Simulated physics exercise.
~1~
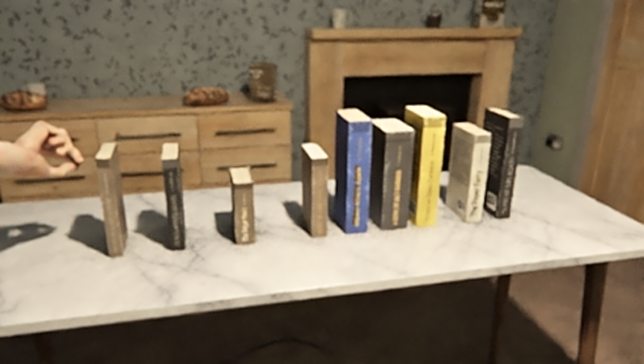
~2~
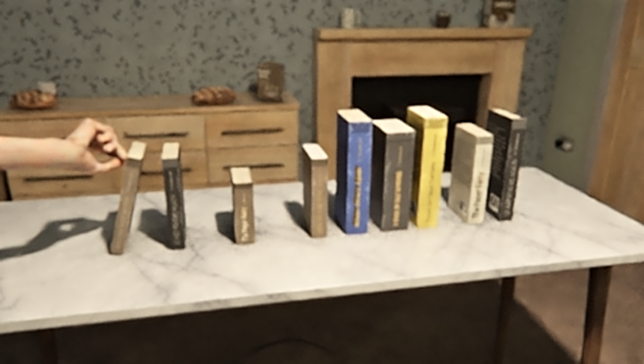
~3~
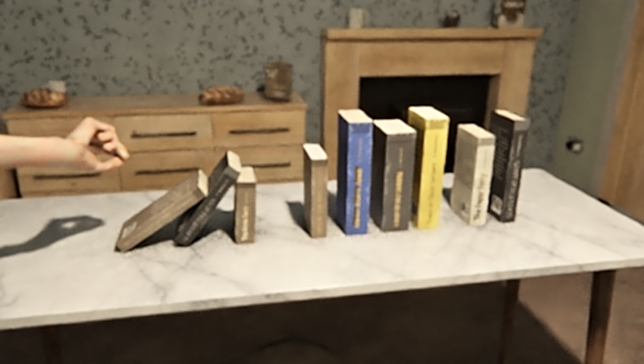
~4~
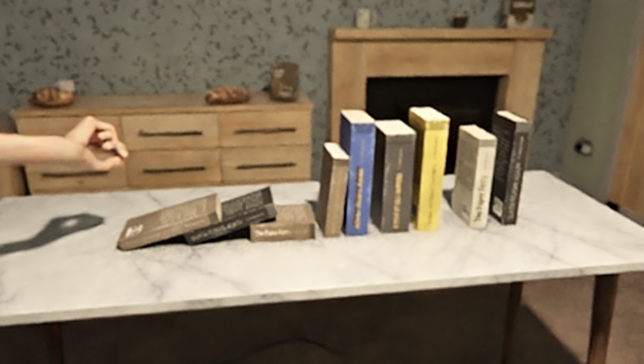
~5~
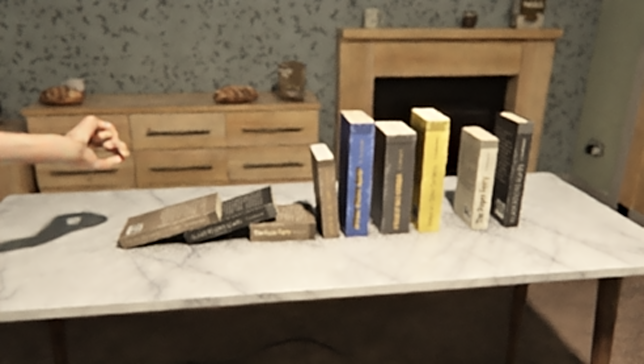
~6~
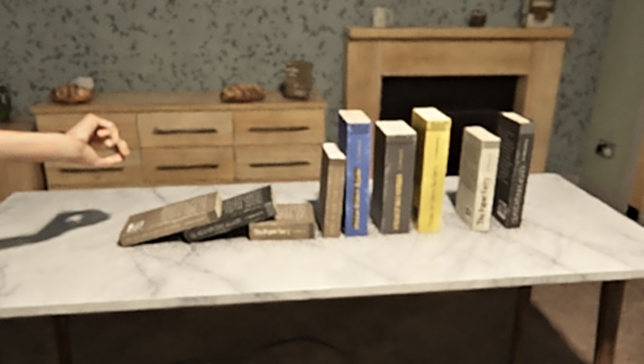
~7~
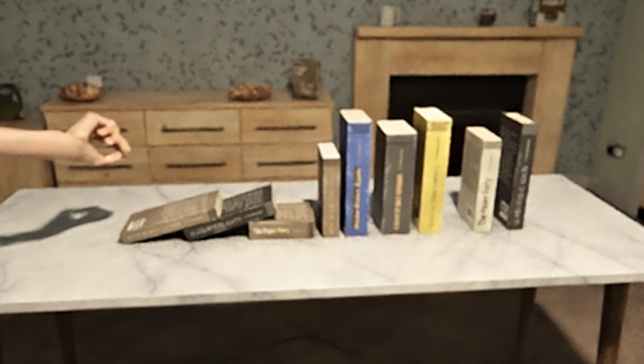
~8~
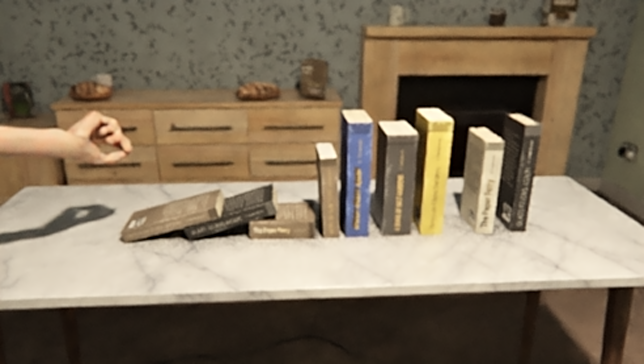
At the start, nine books of different sizes stand upright in a row on a marble table, with a hand reaching in from the left. The hand pushes the first book so that it tips to the right. It falls against the dark book beside it, which topples into the short brown one, and all three end up on the table, the first two propped in an overlapping slope. The next slim book leans toward the blue one, then stands upright again. The camera drifts slightly, and six books, including the blue and yellow ones, remain standing.
